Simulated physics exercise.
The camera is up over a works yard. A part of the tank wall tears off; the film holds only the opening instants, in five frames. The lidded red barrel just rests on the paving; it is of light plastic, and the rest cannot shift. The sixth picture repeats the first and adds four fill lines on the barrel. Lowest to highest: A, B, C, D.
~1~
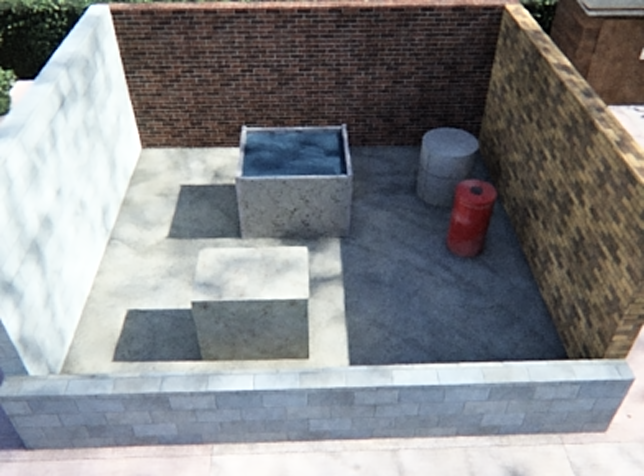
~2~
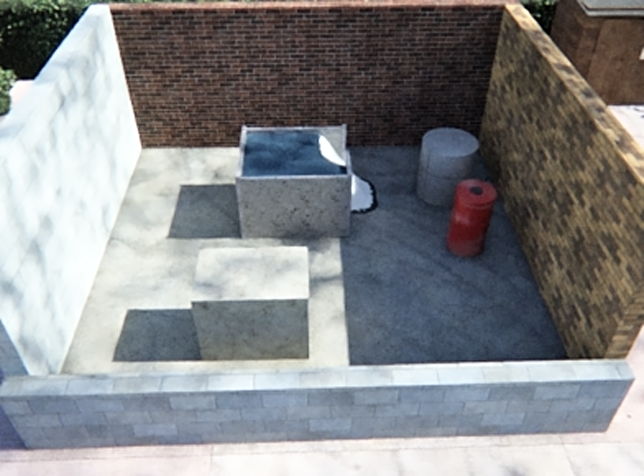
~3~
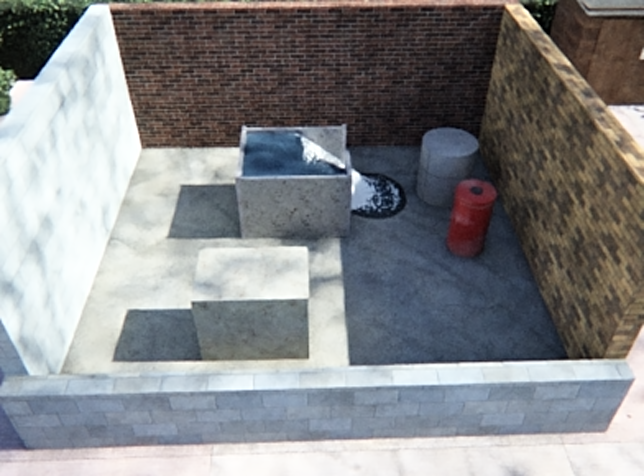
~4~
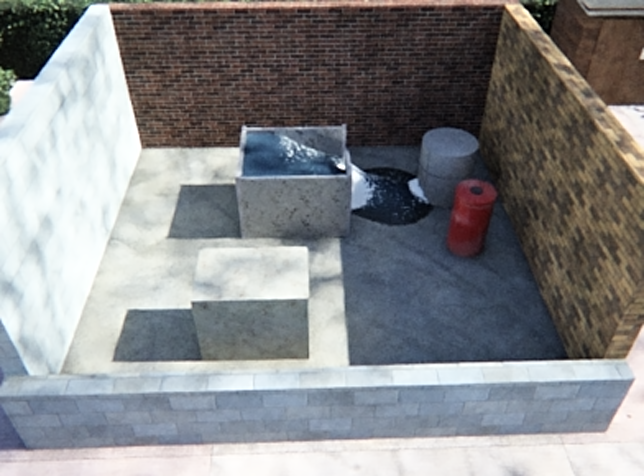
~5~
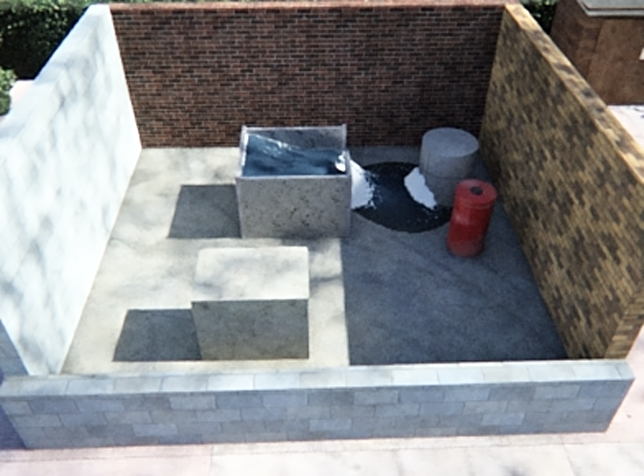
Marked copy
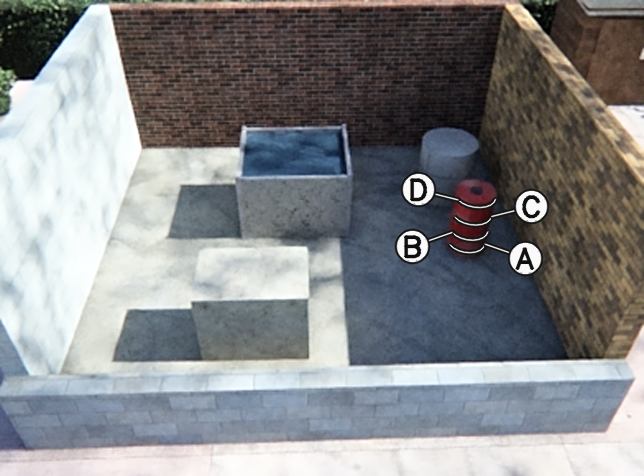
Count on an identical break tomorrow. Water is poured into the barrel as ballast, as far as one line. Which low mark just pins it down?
I would pick level C.
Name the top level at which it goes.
Level B.
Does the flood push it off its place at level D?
No, that is safe.
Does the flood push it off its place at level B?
Yes.
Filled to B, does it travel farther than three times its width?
No, it does not.
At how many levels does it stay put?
Two of them.
In white, A at (470, 252); B at (472, 240); C at (476, 225); D at (480, 207); from the bottom up A, B, C, D.
Choosing A, it is pushed about 5 times its own width away.
Choosing B, it is pushed about its own width away.
Choosing C, it shifts by a finger or two and stays.
Choosing D, it does not move.
